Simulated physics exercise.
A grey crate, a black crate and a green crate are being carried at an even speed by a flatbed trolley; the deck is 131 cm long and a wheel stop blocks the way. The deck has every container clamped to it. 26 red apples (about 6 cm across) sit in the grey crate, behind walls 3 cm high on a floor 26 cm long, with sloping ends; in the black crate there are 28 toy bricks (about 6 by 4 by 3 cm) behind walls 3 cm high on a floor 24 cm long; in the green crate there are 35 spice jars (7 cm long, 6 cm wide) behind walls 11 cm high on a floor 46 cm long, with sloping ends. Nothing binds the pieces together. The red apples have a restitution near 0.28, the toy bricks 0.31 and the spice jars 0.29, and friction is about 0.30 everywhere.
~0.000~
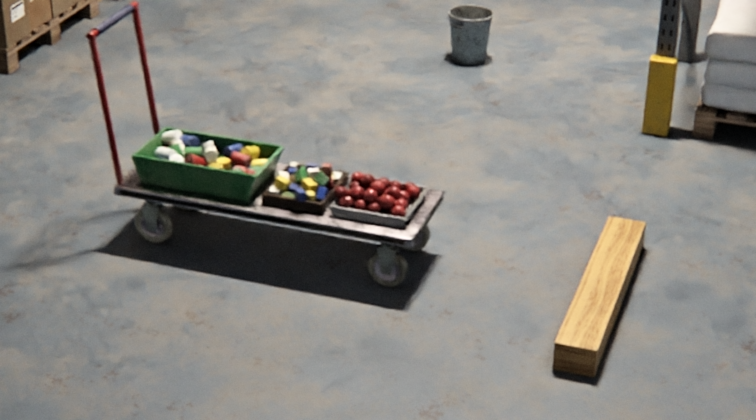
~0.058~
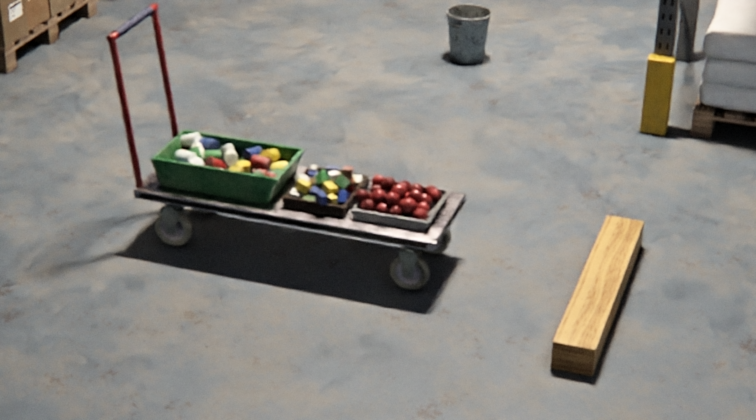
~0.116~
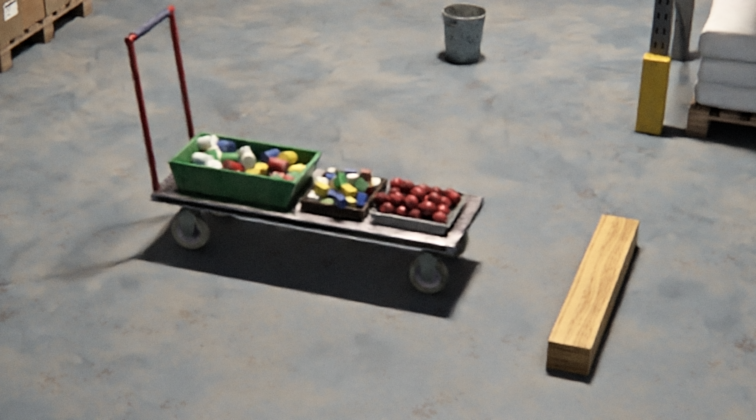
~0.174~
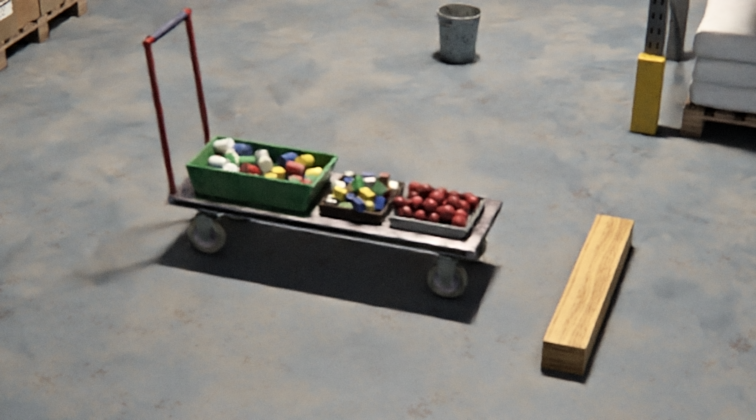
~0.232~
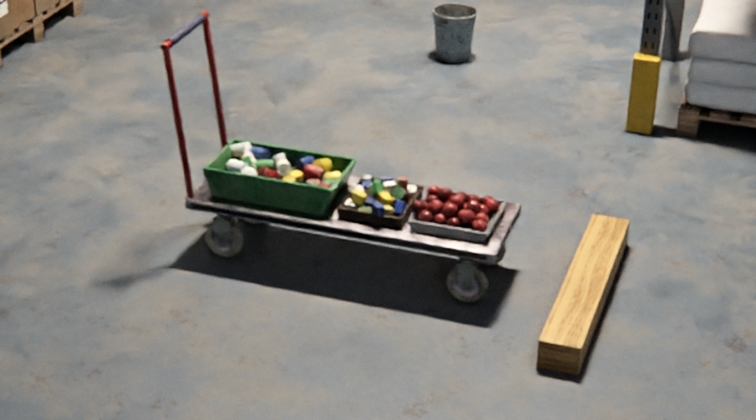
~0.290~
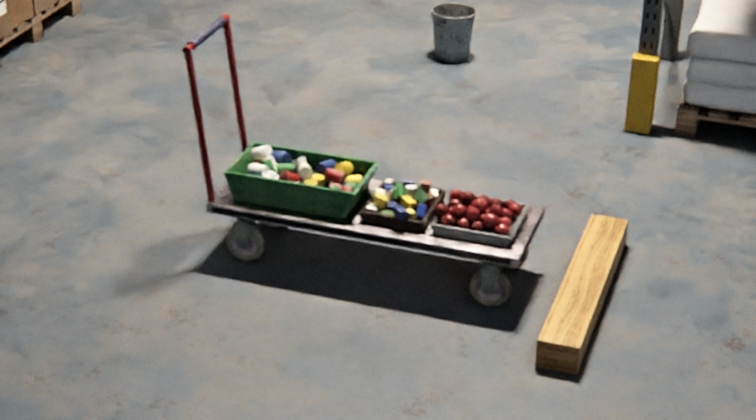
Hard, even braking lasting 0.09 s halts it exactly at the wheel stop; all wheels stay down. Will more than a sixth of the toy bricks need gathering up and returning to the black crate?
Yes.
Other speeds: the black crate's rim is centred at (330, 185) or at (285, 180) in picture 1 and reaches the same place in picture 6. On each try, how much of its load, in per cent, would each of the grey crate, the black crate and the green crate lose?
Losses in order of the tries would be grey crate 10 and 40 %, black crate 20 and 30 %, green crate 0 and 0 %.
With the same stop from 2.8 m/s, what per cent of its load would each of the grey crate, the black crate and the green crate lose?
Grey crate 50 %, black crate 30 %, green crate 20 %.
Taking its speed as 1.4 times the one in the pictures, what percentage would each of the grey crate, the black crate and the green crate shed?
Then the grey crate sheds 50 per cent, the black crate 20 per cent, and the green crate 10 per cent.
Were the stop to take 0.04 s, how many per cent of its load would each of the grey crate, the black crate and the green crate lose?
You'd end up with grey crate at 40 %, black crate at 30 % and green crate at 10 %.
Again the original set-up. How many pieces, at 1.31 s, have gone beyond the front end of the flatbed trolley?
Count: Approx. 8.
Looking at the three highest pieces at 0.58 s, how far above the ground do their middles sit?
On average they sit about 42 cm high.
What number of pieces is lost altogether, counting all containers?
Some 16 pieces.
After 0.36 s, braking starts.
After 0.46 s, grey crate 25 in, 1 out, black crate 24 in, 4 out and green crate 35 in, 0 out.
After 0.58 s, grey crate 19 in, 7 out, black crate 21 in, 7 out and green crate 35 in, 0 out.
After 0.81 s, grey crate 17 in, 9 out, black crate 21 in, 7 out and green crate 35 in, 0 out.
Final count (at 1.31 s), grey crate 17 in, 9 out, black crate 21 in, 7 out and green crate 35 in, 0 out. Asked share, 7 of 28, 25 per cent.
